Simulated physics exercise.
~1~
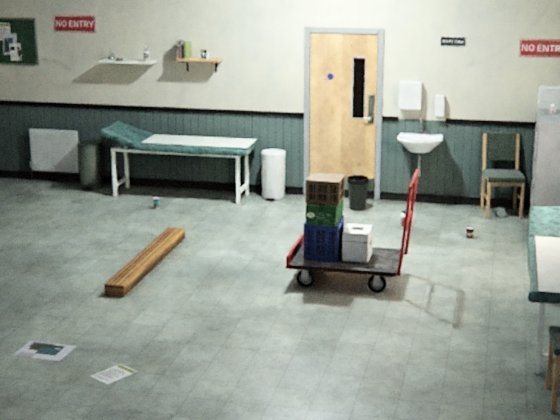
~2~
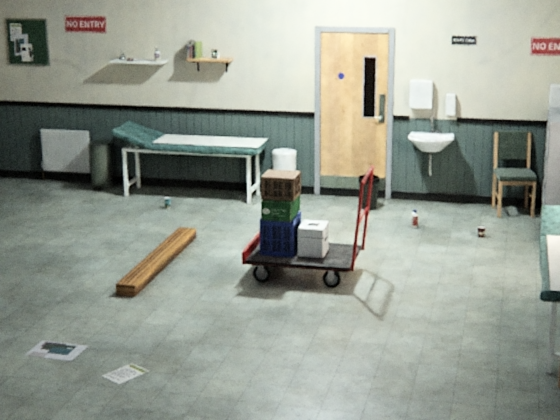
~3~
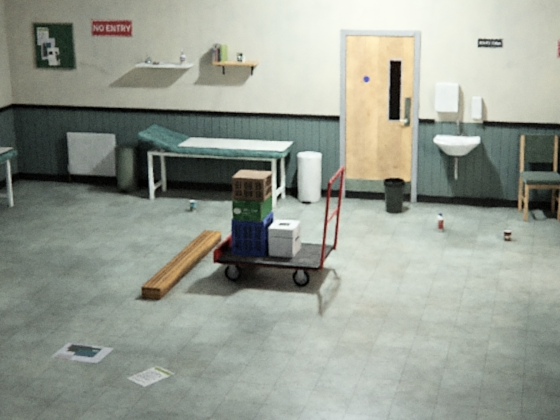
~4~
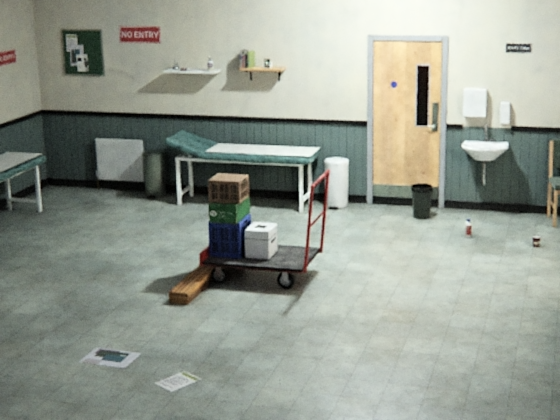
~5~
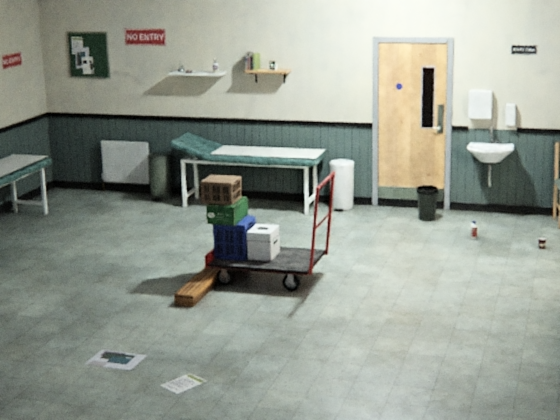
A flat trolley with a red handle rolls left across the grey floor of a clinic-like room, seen from slightly above as the view pans a little left. On its deck, a brown crate tops a green one and a blue one, with a white box to their right. A wooden beam lies ahead, and a couch, door and sink line the far wall. The trolley reaches the beam and stops. The stacked crates shift left, the upper ones further, leaving the stack stepped and uneven, but everything stays aboard.
